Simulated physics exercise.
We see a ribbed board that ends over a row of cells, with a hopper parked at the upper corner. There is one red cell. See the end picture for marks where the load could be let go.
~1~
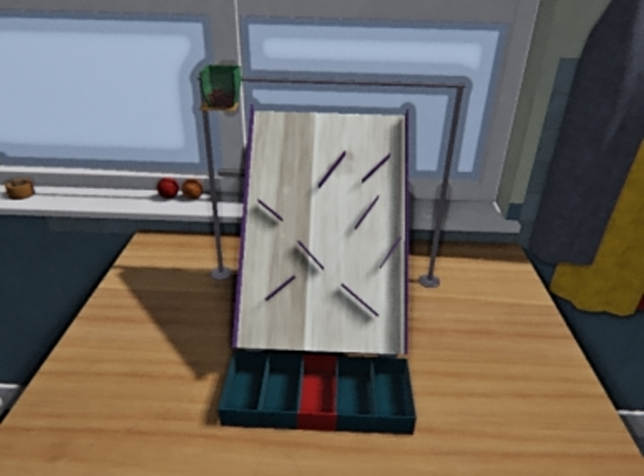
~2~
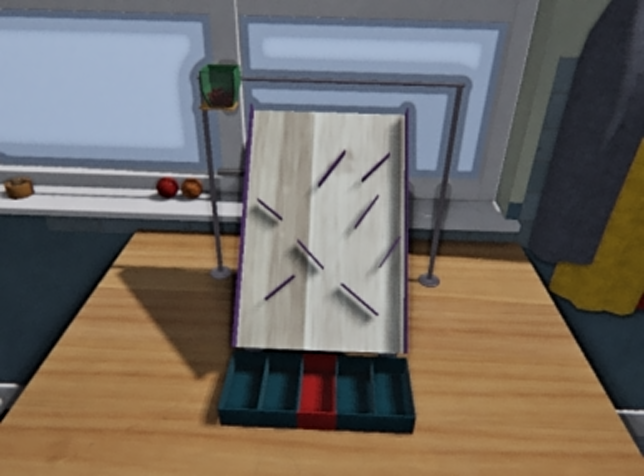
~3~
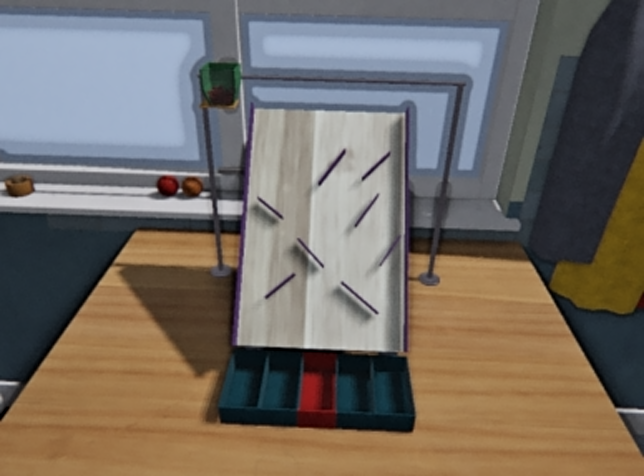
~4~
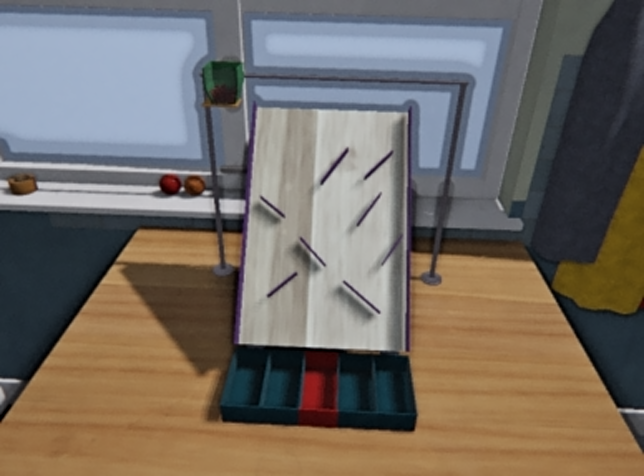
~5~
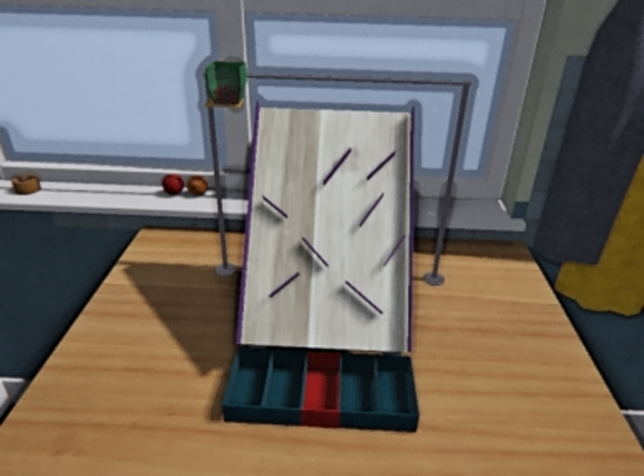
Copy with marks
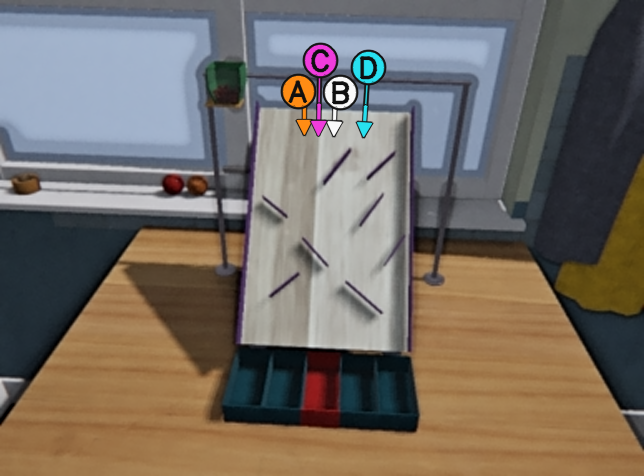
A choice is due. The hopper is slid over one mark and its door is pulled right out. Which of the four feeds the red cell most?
D beats the others.
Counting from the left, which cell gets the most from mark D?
It is the third one.
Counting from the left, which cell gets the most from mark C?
The first from the left.
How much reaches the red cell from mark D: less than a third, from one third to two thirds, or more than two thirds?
It is from one third to two thirds.
On the marked copy, mark A meets the board at (304, 129); mark B meets the board at (334, 130); mark C meets the board at (318, 130); mark D meets the board at (363, 131).
For mark A, about a quarter in the red cell, most in other cells.
For mark B, a stray few in the red cell, nearly all in other cells.
For mark C, a small part in the red cell, most in other cells, a small part held on the board.
For mark D, about a third in the red cell, about half in other cells, a small part outside the box.
